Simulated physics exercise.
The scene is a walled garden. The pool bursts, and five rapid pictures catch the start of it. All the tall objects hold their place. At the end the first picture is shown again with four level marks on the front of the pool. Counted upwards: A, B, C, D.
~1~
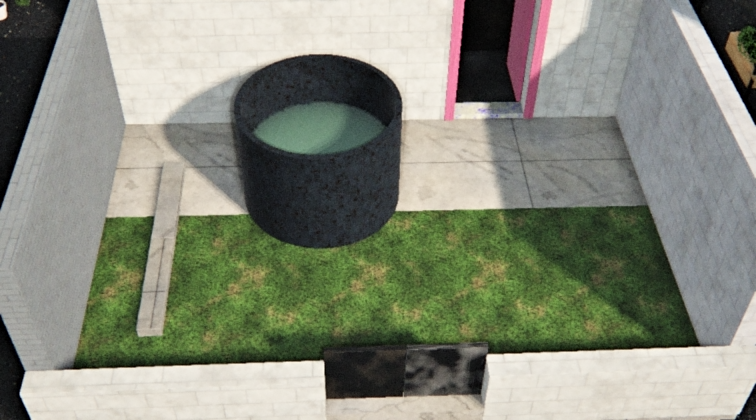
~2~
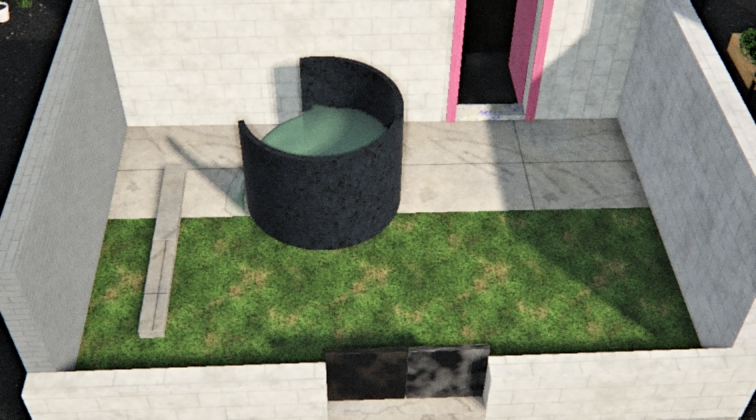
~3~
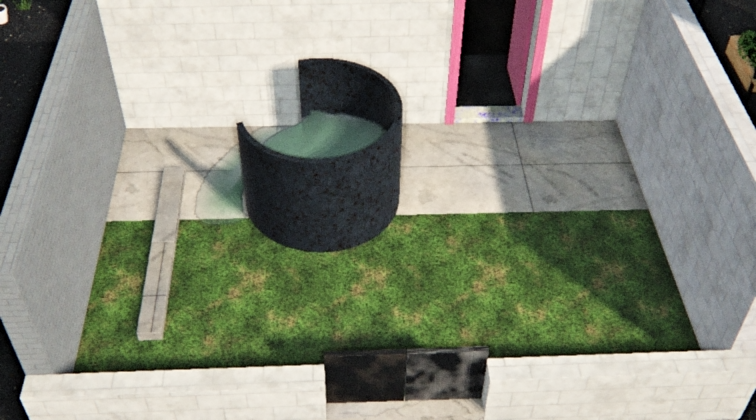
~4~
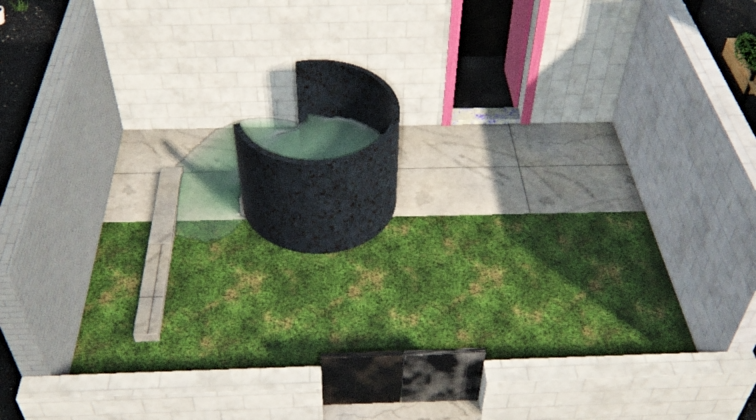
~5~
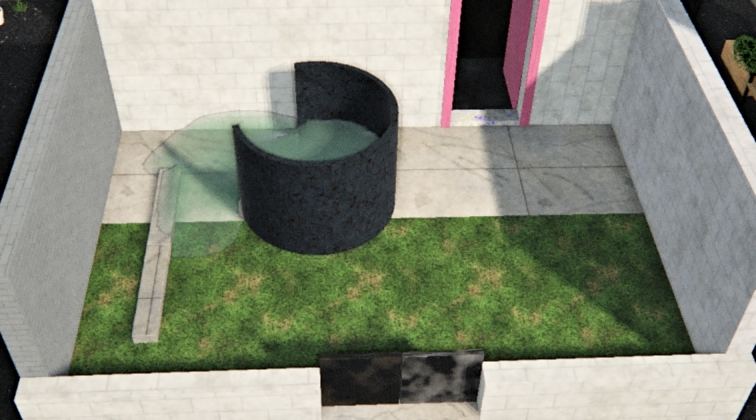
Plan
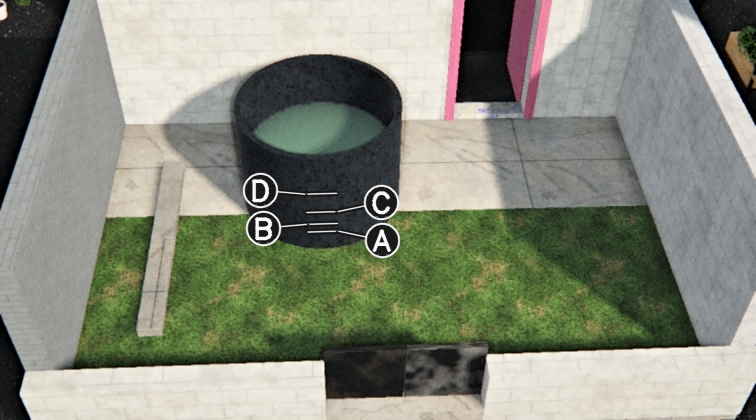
In a walled garden, a round black pool opens and greenish water spreads left.
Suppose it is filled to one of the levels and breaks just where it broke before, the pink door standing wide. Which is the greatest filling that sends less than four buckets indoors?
D is the one.
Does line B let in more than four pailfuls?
No, not at all.
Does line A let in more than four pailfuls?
No, that is safe.
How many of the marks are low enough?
All of them.
In white, A at (322, 231); B at (322, 223); C at (321, 212); D at (321, 193); from the bottom up A, B, C, D.
If A is chosen, nothing gets over.
If B is chosen, nothing gets over.
If C is chosen, nothing gets over.
If D is chosen, a bucket or two gets in.
